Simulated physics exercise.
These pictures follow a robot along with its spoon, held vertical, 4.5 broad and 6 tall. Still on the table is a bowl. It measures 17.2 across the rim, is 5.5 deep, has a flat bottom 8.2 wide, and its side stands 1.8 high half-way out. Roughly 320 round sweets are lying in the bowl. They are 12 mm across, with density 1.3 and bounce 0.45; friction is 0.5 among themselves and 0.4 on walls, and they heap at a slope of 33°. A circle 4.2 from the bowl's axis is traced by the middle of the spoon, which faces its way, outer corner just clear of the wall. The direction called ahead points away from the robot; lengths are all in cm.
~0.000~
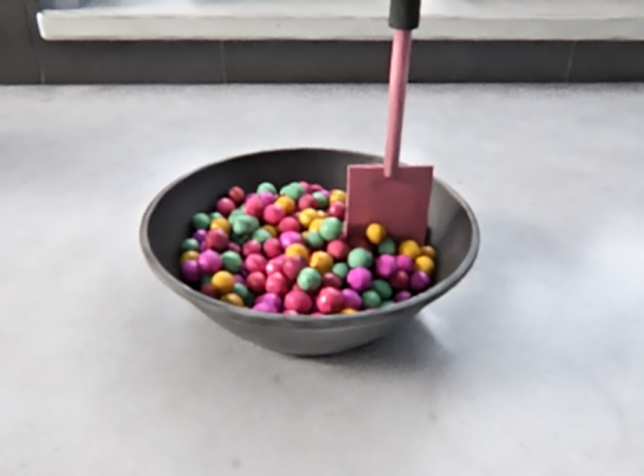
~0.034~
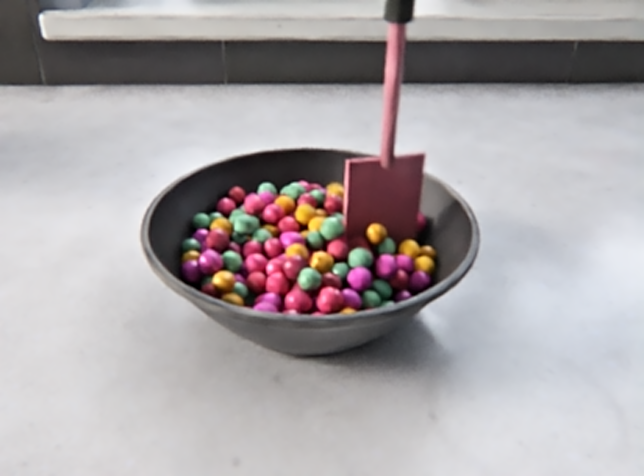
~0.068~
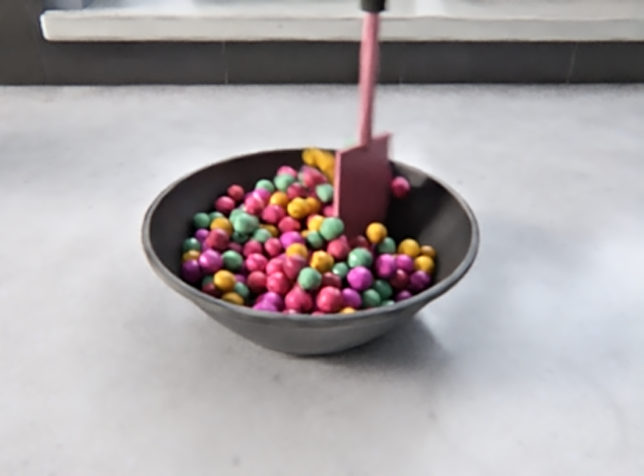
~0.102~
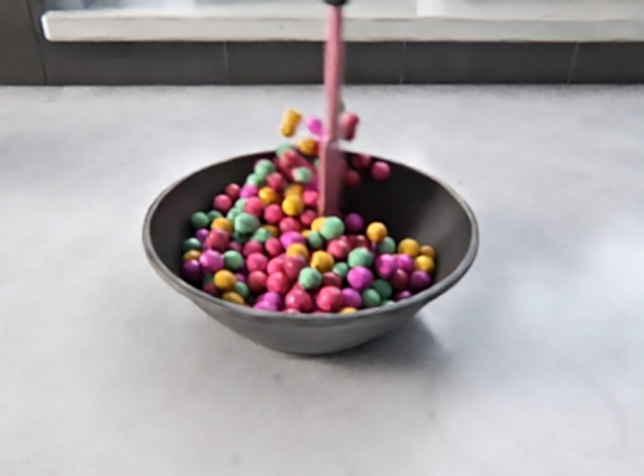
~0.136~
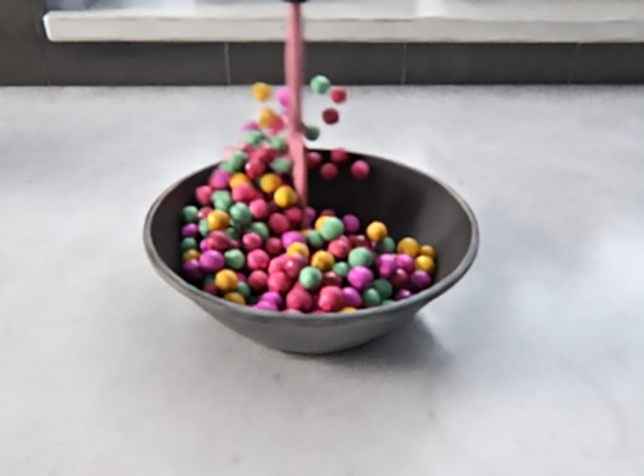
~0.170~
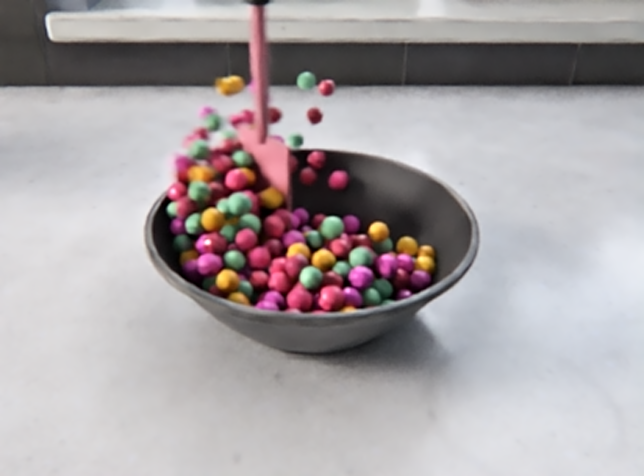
A pink spoon held upright swept leftward around the back of a dark bowl of colourful round sweets, pushing them into a heap at the left and flinging several up into the air.
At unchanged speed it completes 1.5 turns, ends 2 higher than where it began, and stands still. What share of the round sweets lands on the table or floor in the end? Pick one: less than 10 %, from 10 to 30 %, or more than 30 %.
More than 30 %.
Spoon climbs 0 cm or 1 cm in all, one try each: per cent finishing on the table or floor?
Near 55 in a hundred, then 50 in a hundred.
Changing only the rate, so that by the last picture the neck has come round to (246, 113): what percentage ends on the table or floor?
Close to 40 in a hundred.
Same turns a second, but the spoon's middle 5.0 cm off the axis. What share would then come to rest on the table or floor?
Around 20 in a hundred, in that case.
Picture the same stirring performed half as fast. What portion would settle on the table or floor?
I'd say close to 20 %.
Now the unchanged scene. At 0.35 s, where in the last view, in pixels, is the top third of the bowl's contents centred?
Around (384, 262).
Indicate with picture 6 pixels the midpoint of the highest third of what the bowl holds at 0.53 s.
Near pixel (317, 220).
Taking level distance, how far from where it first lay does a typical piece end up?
Near 7 cm.
By 0.35 s, 287° round, highest piece 10 above the table; 237 in the bowl, 37 on the table or floor, 46 in flight or on the tool.
By 0.53 s, 84° round, highest piece 10 above the table; 202 in the bowl, 109 on the table or floor, 9 in flight or on the tool.
By 0.82 s, 180° round, highest piece 4 above the table; 196 in the bowl, 124 on the table or floor.
By 1.52 s, 180° round, highest piece 4 above the table; 196 in the bowl, 124 on the table or floor.
Final count, 196 in the bowl, 124 on the table or floor. That is 39 % on the table or floor.
